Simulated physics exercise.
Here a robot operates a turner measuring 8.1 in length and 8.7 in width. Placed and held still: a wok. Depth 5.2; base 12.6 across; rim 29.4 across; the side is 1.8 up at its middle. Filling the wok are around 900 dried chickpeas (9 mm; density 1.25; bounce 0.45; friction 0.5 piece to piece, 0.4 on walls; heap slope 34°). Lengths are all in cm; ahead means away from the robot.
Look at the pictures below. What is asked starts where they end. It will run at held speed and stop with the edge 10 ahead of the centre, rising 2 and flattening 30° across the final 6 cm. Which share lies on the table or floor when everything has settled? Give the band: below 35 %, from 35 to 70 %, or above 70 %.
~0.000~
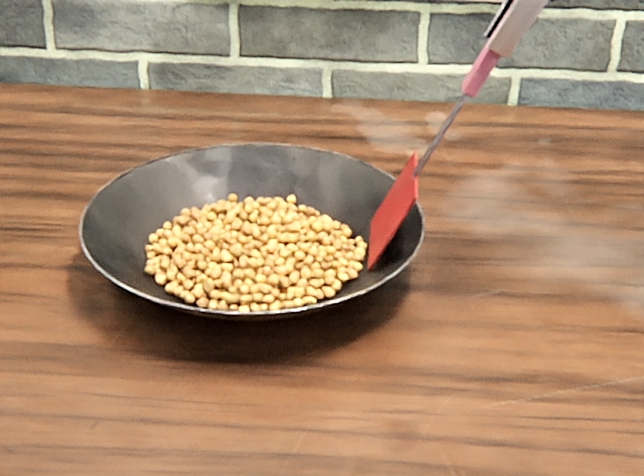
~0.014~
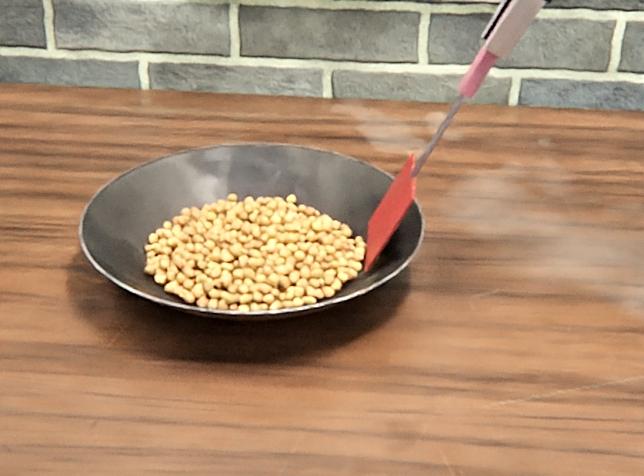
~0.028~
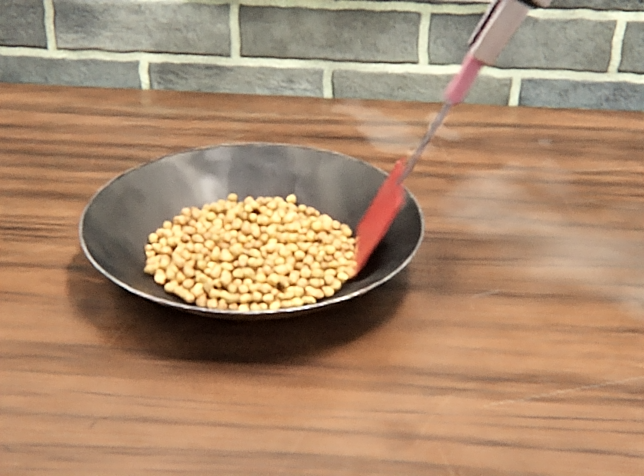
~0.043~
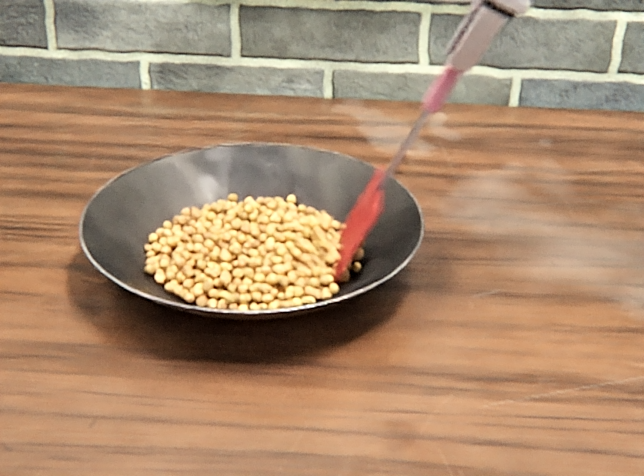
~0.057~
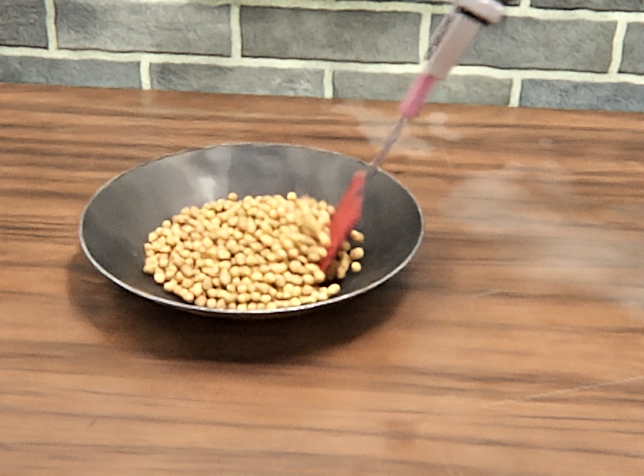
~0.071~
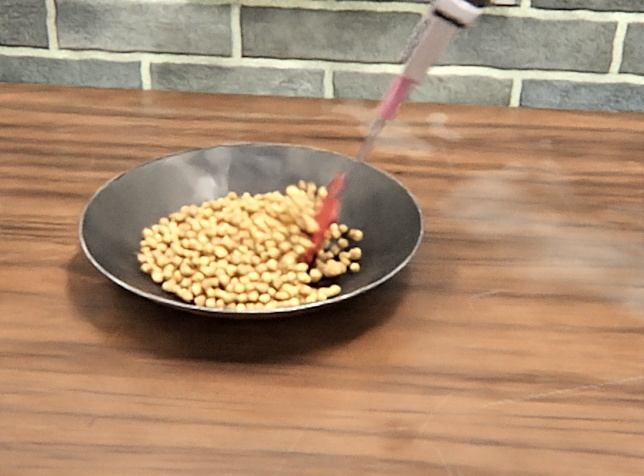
From 35 to 70 %.
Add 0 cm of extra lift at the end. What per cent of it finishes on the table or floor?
Close to 35 in a hundred.
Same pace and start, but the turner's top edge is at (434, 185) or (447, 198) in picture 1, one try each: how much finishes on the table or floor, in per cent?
I'd say near 40 per cent for the first and near 40 per cent for the second.
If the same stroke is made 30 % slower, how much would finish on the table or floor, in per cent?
About 35 %.
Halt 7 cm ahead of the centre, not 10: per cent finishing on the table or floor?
That would give close to 20 per cent.
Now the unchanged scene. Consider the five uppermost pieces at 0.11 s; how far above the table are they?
They are some 9 cm up.
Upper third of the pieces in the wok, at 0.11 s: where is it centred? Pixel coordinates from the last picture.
Centre estimated at around (236, 230).
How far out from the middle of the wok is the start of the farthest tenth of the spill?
It comes to about 60 cm.
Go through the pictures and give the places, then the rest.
In the first picture, turner top edge at (416, 174), sloping 64°; upper third of the load around (253, 246), from x 150 to 360, top at y 200; 900 in the wok.
In the second picture, turner top edge at (413, 175), sloping 64°; upper third of the load around (253, 246), from x 150 to 360, top at y 200.
In the third picture, turner top edge at (401, 180), sloping 64°; upper third of the load around (252, 246), from x 150 to 360, top at y 200.
In the fourth picture, turner top edge at (380, 188), sloping 64°; upper third of the load around (255, 245), from x 150 to 360, top at y 200.
In the fifth picture, turner top edge at (359, 193), sloping 64°; upper third of the load around (263, 238), from x 150 to 360, top at y 195.
In the sixth picture, turner top edge at (337, 195), sloping 64°; upper third of the load around (261, 234), from x 145 to 355, top at y 185; 900 in the wok.
By 0.11 s, sloping 64°, highest piece 11 above the table; 899 in the wok, 1 on the blade or in flight.
By 0.14 s, sloping 57°, highest piece 13 above the table; 895 in the wok, 5 on the blade or in flight.
By 0.36 s, sloping 34°, highest piece 10 above the table; 511 in the wok, 238 on the table or floor, 151 on the blade or in flight.
By 1.41 s, sloping 34°, highest piece 4 above the table; 509 in the wok, 391 on the table or floor.
Final count, 509 in the wok, 391 on the table or floor. That is 43 % on the table or floor.
